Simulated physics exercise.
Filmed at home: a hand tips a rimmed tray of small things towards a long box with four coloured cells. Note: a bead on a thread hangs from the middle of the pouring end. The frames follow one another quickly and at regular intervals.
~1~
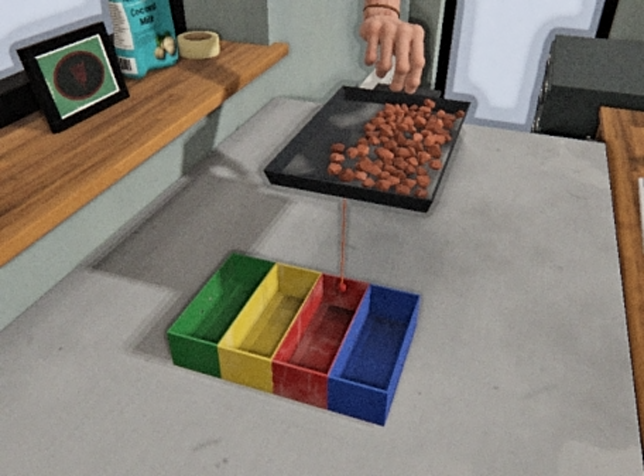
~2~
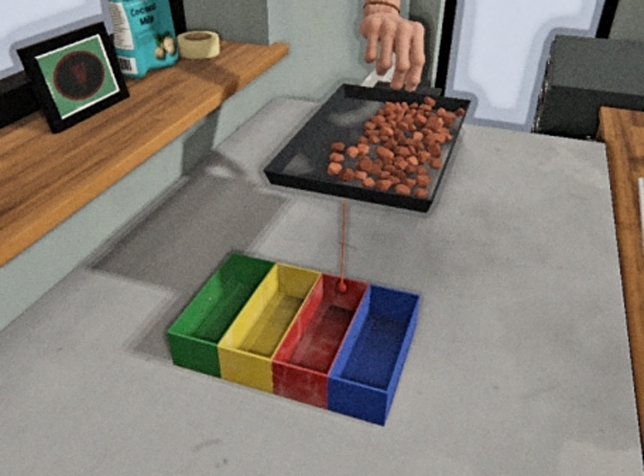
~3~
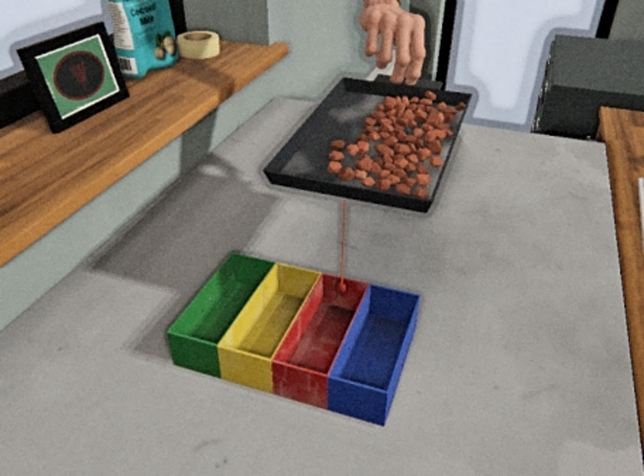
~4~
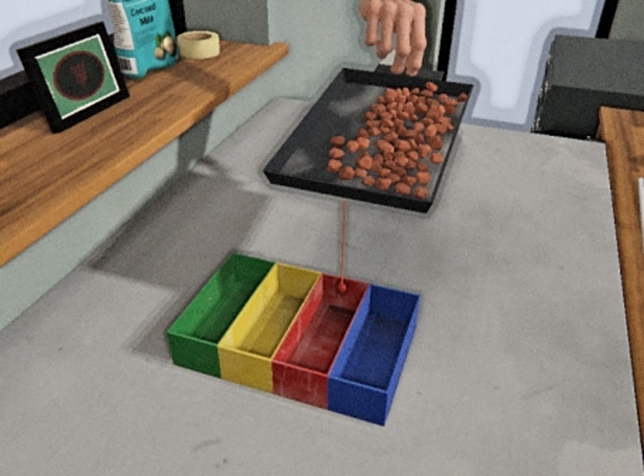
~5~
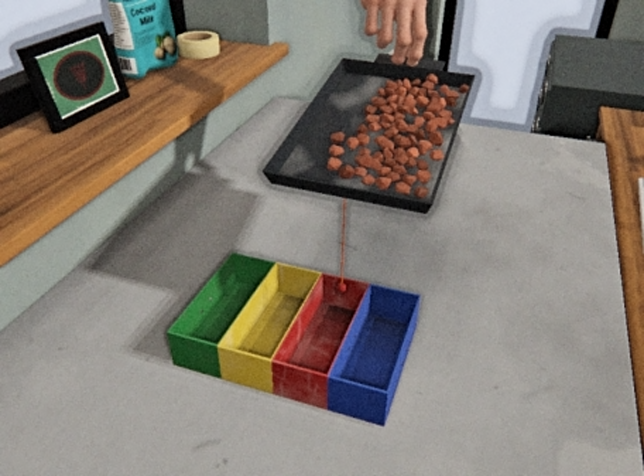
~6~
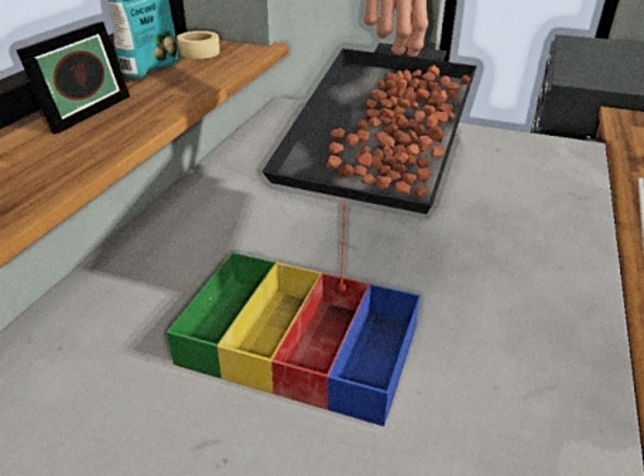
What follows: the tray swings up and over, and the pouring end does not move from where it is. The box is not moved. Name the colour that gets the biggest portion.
Blue.
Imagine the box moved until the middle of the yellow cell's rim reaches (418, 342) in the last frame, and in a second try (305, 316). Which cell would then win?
First try: The cell in green; second try: The red cell.
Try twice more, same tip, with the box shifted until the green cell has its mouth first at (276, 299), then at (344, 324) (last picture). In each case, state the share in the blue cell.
First 20 per cent, second 0 per cent.
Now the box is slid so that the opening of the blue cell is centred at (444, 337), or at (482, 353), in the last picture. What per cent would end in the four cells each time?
About 90 per cent, then about 90 per cent.
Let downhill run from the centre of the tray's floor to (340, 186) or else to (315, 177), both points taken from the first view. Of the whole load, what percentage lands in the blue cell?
So it's 20 percent with the first slope and 0 percent with the other.
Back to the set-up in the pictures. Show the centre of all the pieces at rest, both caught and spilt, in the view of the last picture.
Around (359, 368), give or take.
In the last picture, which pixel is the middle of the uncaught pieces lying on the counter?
Near (446, 388).
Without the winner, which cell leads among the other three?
The one in second place is the cell in red.
Soon, tray tipped steeply; all on the tray.
A while on, tray tipped right over; about two thirds on the tray; a small part in the blue cell; a small part in the red cell; a stray few in the yellow cell; about a quarter falling or outside the box.
Towards the end, tray tipped past a quarter turn; about half in the blue cell; about a quarter in the red cell; a small part in the yellow cell; about a quarter falling or outside the box.
Finally, tray tipped past a quarter turn; about half in the blue cell; about a quarter in the red cell; a small part in the yellow cell; none in the green cell; about a quarter outside the box.
